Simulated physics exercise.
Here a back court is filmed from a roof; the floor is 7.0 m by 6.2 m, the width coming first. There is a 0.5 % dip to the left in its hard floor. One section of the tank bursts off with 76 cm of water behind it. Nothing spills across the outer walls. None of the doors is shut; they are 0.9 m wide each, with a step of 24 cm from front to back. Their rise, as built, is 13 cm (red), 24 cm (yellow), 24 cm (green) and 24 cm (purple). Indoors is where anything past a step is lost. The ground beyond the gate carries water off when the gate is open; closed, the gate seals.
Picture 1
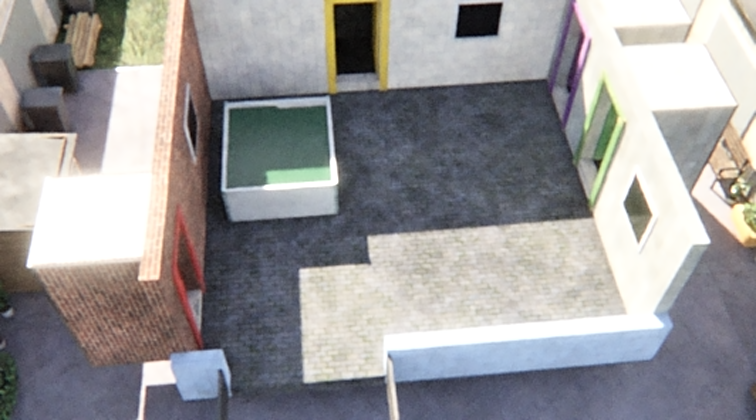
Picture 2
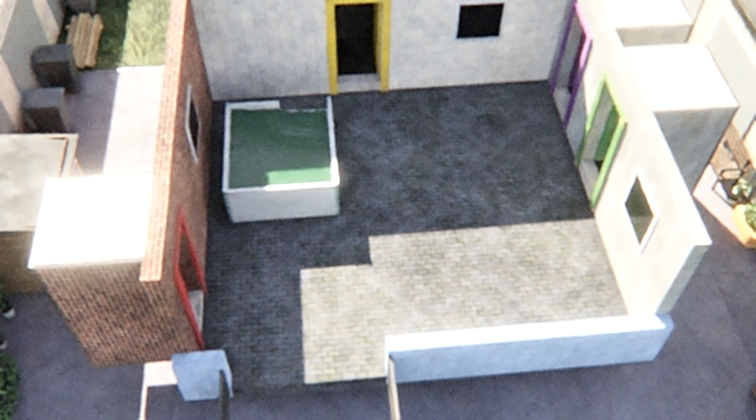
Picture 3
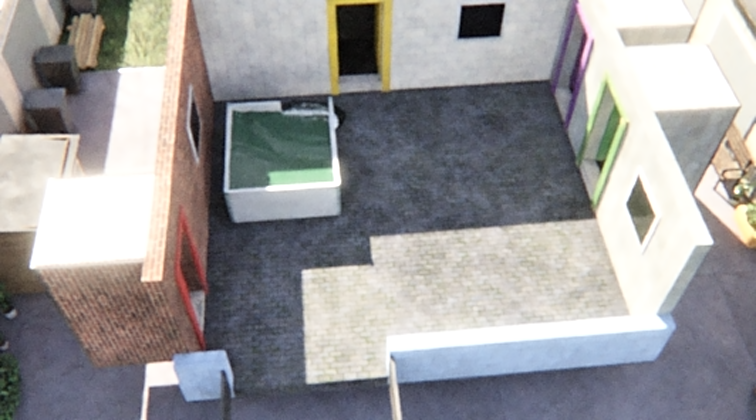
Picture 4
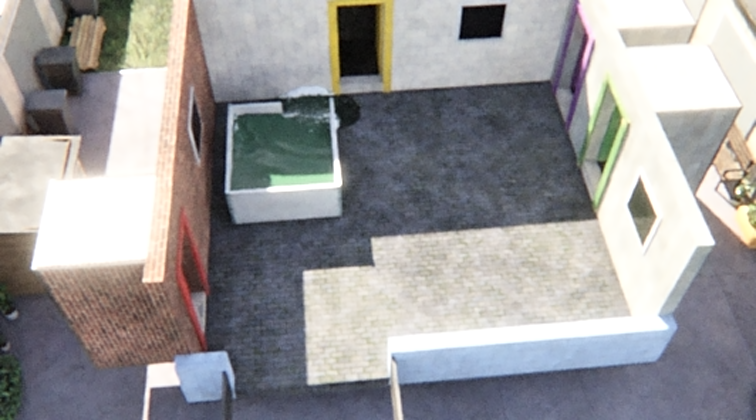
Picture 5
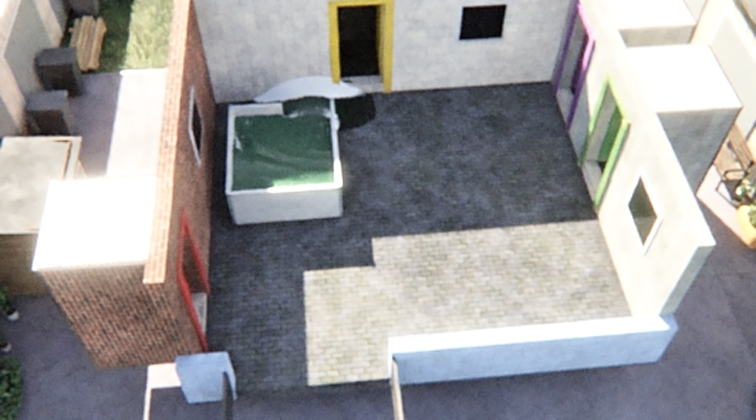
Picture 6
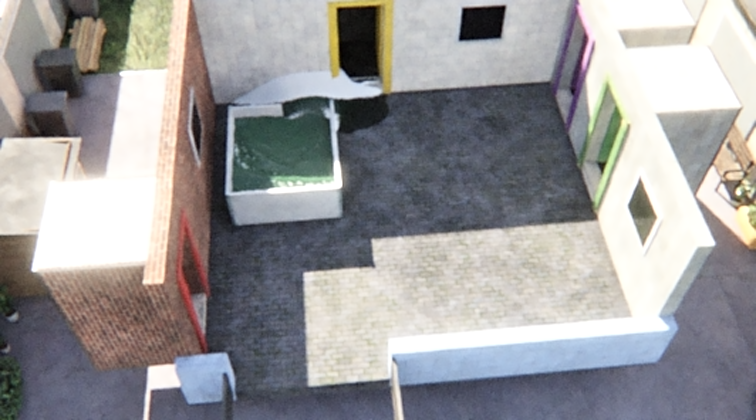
A raised white tank of green water stood in a paved walled court, then its far side gave way and water poured out behind it, spreading a dark wet patch toward the yellow doorway.
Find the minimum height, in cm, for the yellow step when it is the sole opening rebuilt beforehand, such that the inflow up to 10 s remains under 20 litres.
The minimum height is about 26 cm.
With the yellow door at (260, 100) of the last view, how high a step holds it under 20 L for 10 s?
Roughly 23 cm, give or take.
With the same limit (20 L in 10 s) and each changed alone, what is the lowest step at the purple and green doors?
You'd want some 17 cm at purple and some 6.5 cm at green.
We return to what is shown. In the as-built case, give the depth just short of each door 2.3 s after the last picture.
In cm: Red 6, yellow 20, green 9, purple 23.
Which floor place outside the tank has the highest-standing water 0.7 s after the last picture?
Check close to (313, 99).
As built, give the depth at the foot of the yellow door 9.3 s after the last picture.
Depth: Near 7.5 cm.
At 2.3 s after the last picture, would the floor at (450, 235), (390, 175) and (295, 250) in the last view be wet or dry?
In the order asked: Untouched, untouched, untouched.
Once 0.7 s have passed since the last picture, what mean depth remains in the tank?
I'd put it near 54 cm.
Then, 0.7 s after the last picture water covers 15 % of the floor, deepest (58 cm) near (313, 99); 30 cm at the yellow door, 7 litres in over its 24 cm step.
Then, 2.3 s after the last picture water covers 40 % of the floor, deepest (36 cm) near (304, 100); 20 cm at the yellow door, 28 litres in over its 24 cm step.
Then, 9.3 s after the last picture water covers 90 % of the floor, deepest (14 cm) near (216, 106); 8 cm at the yellow door, 29 litres in over its 24 cm step.
At the yellow door as built, the water peaked near 30 cm, 0.7 s after the last picture.
With a step of 23 cm, 35 litres would have come in within the 10 s; with 31 cm, 8 litres. So under 20 litres takes about 26 cm.
